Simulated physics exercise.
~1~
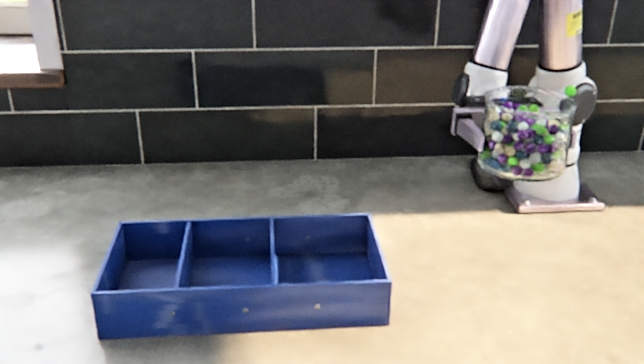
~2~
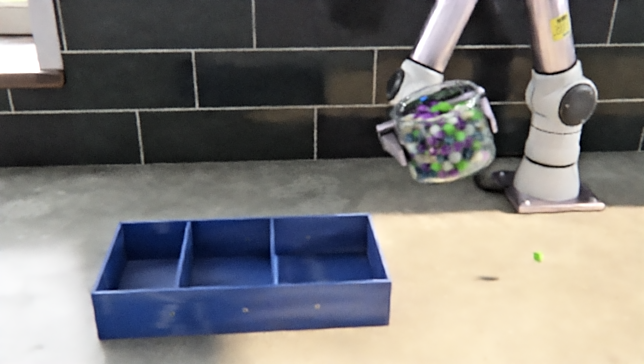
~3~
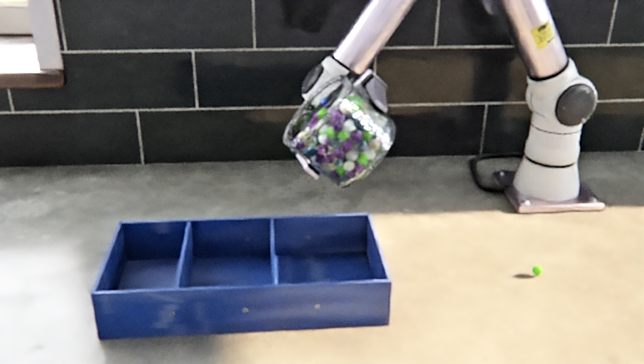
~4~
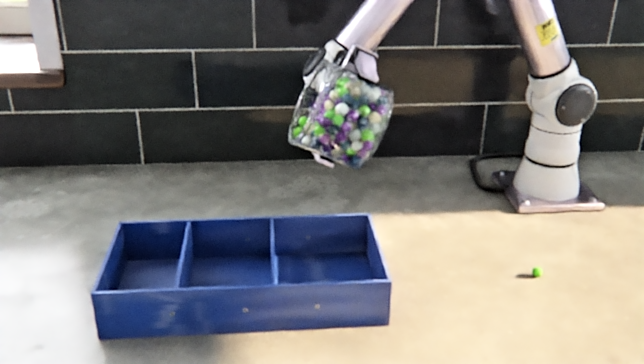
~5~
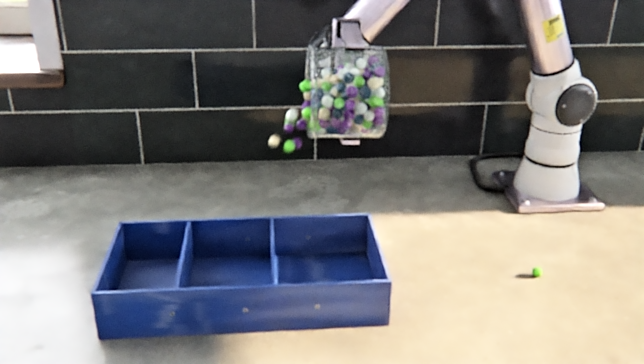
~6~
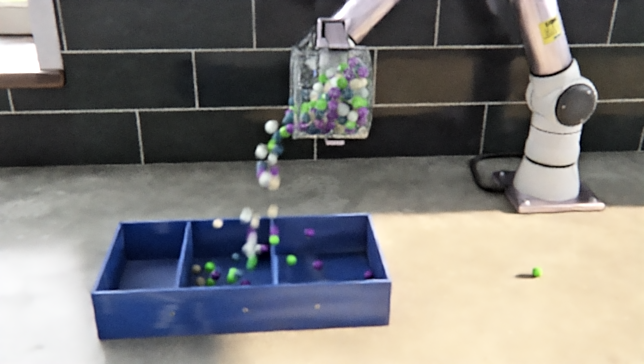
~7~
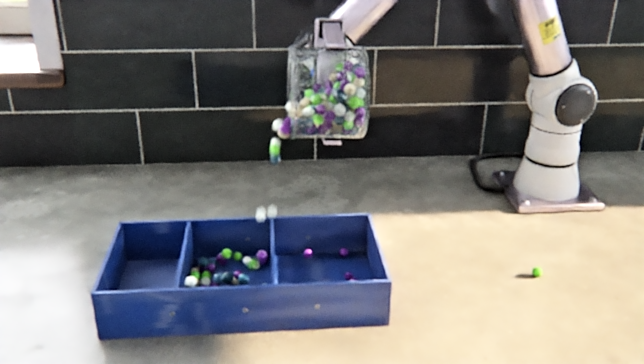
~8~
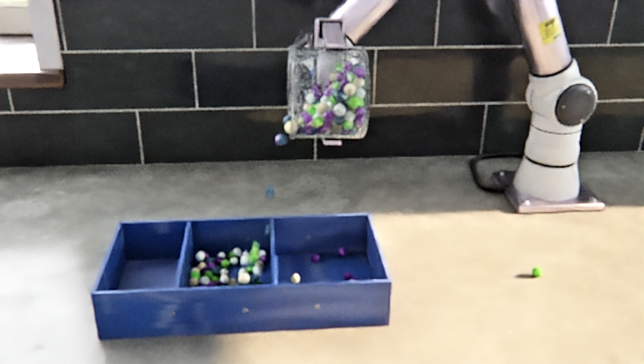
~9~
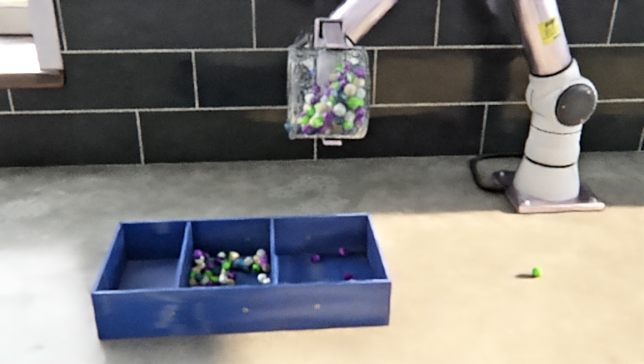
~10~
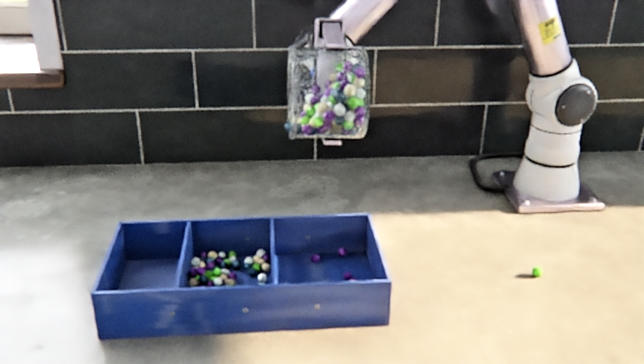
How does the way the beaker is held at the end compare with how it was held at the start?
At the start the robot arm holds the beaker upright, while at the end the beaker is on its side above the blue box, with many sweets still inside.
